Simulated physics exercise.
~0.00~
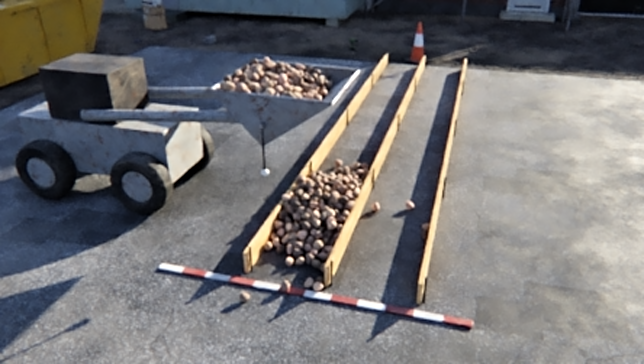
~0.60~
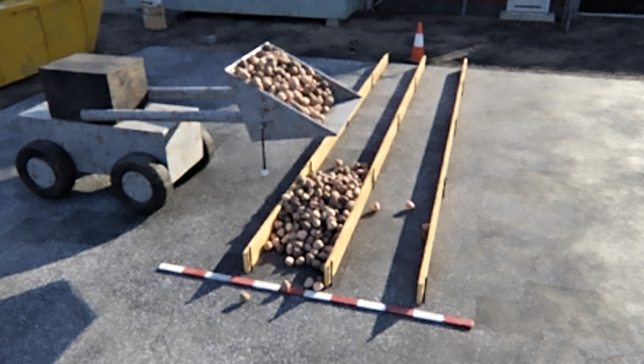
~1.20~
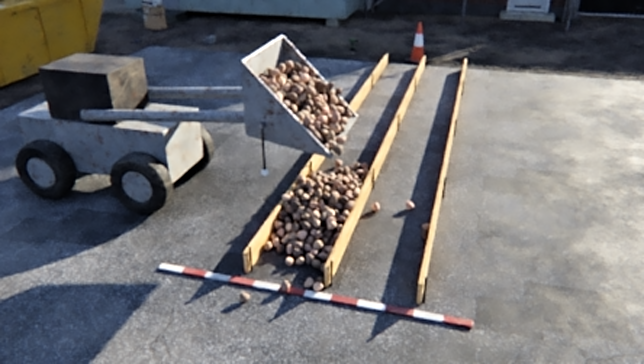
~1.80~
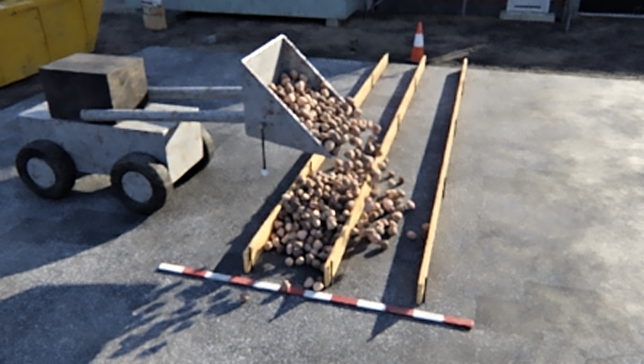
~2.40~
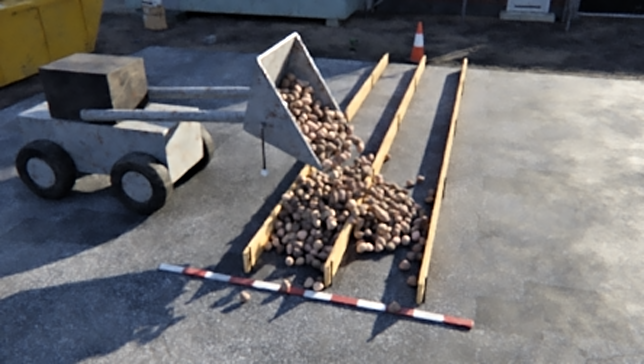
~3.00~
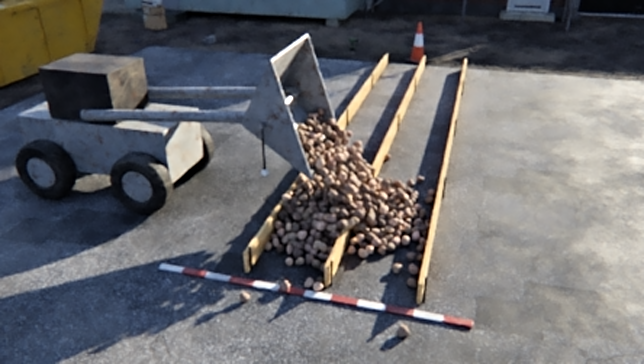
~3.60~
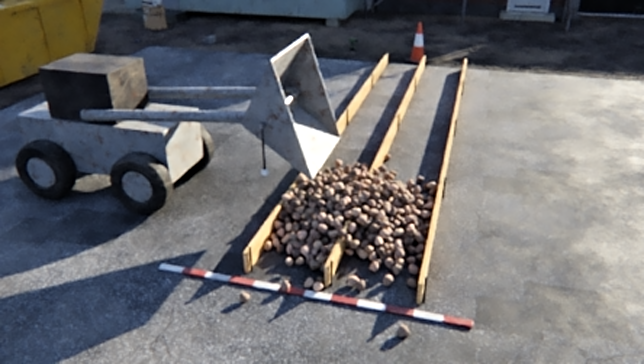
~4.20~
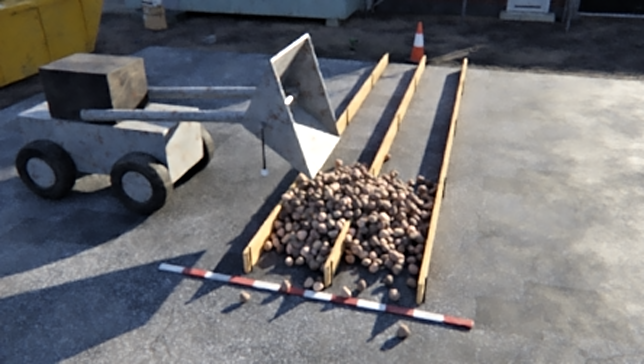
On a paved yard, a loader's bucket tipping in stages and pouring cobbles onto an earlier heap, most spilling into the far bay.
